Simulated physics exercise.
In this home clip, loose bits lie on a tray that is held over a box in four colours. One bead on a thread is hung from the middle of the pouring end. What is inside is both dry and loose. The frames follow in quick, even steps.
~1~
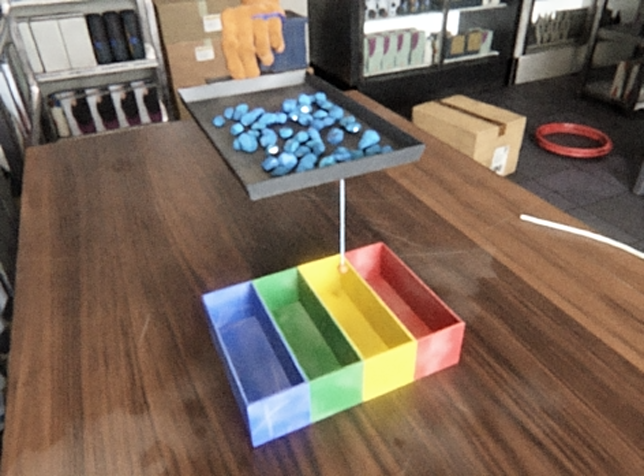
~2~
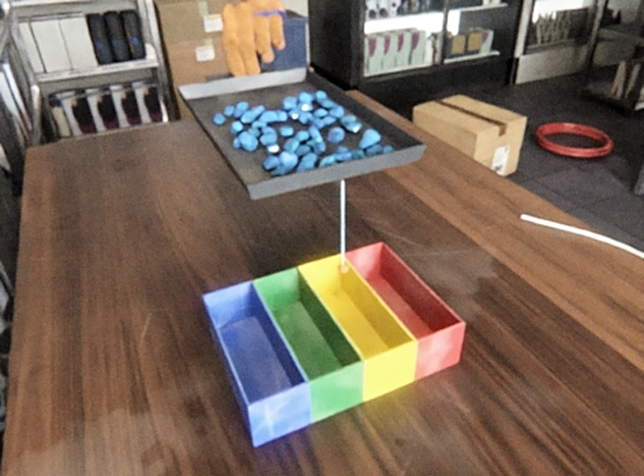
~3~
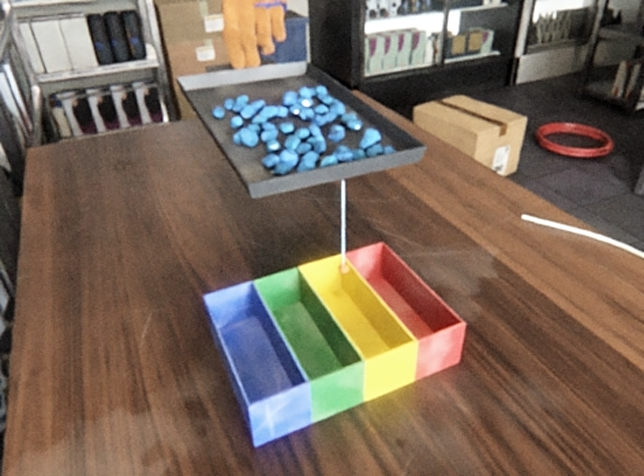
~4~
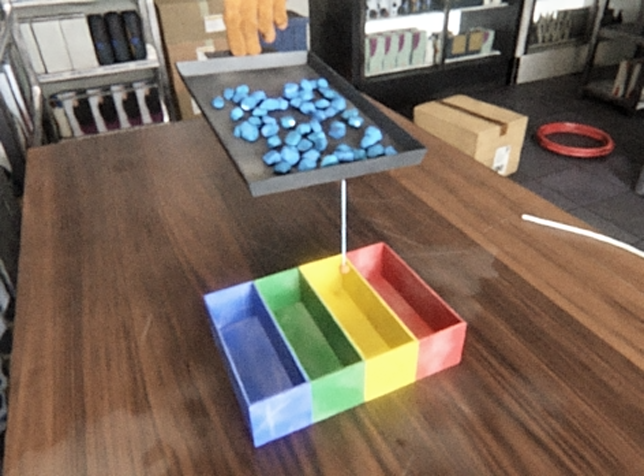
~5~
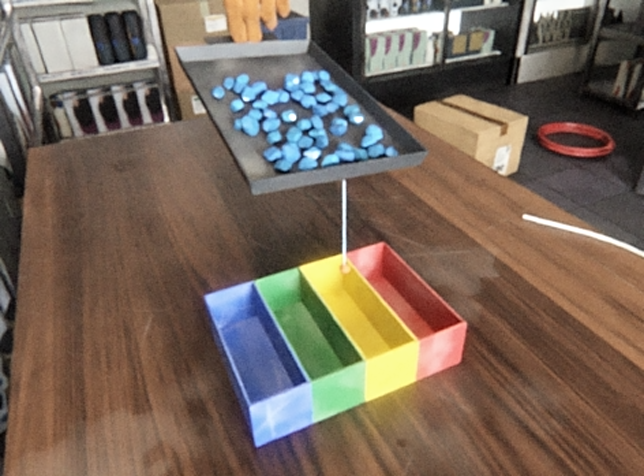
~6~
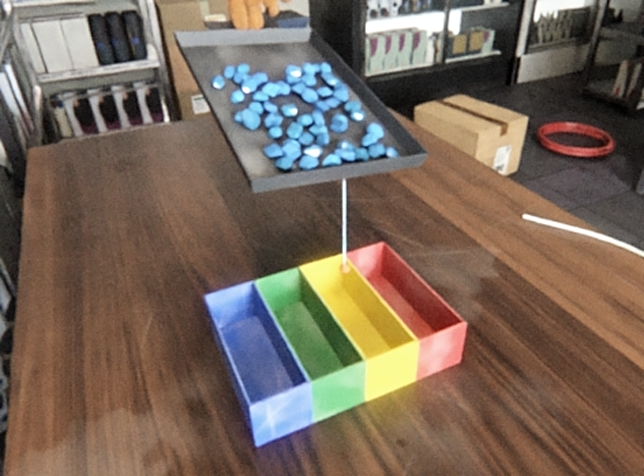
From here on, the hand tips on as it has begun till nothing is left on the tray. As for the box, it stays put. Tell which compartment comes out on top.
It is red that comes out on top.
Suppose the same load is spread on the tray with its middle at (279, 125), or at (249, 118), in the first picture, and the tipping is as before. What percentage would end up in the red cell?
You'd get about 40 per cent first and about 40 per cent second.
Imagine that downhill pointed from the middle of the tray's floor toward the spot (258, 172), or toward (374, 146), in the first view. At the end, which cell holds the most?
First: That green cell, second: The red cell.
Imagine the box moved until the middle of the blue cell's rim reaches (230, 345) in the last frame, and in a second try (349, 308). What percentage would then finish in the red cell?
You'd get near 20 per cent and afterwards near 10 per cent.
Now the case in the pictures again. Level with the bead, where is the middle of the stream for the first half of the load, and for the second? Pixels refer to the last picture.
Half one: (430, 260), half two: (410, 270).
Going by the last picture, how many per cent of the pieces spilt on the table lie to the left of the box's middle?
Around 0 percent of the pieces.
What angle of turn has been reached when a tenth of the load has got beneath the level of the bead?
Angle: Approx. 90 degrees.
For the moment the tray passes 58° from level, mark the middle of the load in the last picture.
At about (362, 125).
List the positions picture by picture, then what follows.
The first picture shows corners of the pouring end at (250, 182) and (420, 143), level; middle of the load at (286, 133), aquarium stones; bead on its thread at (342, 268); blue cell at (280, 410); green cell at (337, 388); yellow cell at (389, 367); red cell at (438, 348).
The second picture shows corners of the pouring end at (250, 182) and (421, 144), level; middle of the load at (286, 132).
The third picture shows corners of the pouring end at (251, 181) and (422, 145), tipped barely, lowest at the right corner; middle of the load at (287, 128).
The fourth picture shows corners of the pouring end at (252, 179) and (423, 148), tipped a little, lowest at the right corner; middle of the load at (287, 123).
The fifth picture shows corners of the pouring end at (254, 178) and (424, 150), tipped a little, lowest at the right corner; middle of the load at (288, 117).
The sixth picture shows corners of the pouring end at (255, 177) and (424, 152), tipped a little, lowest at the right corner; middle of the load at (289, 111); blue cell at (282, 410); green cell at (339, 388); yellow cell at (392, 367); red cell at (440, 348).
Soon after the last picture, tray tipped steeply; all on the tray.
A little later, tray tipped right over; about a quarter on the tray; about a quarter in the red cell; a stray few in the yellow cell; about half falling or outside the box.
Later still, tray tipped past a quarter turn; about a third in the red cell; a small part in the yellow cell; about half falling or outside the box.
At rest, tray tipped past a quarter turn; about a third in the red cell; a small part in the yellow cell; none in the blue cell; none in the green cell; about half outside the box.
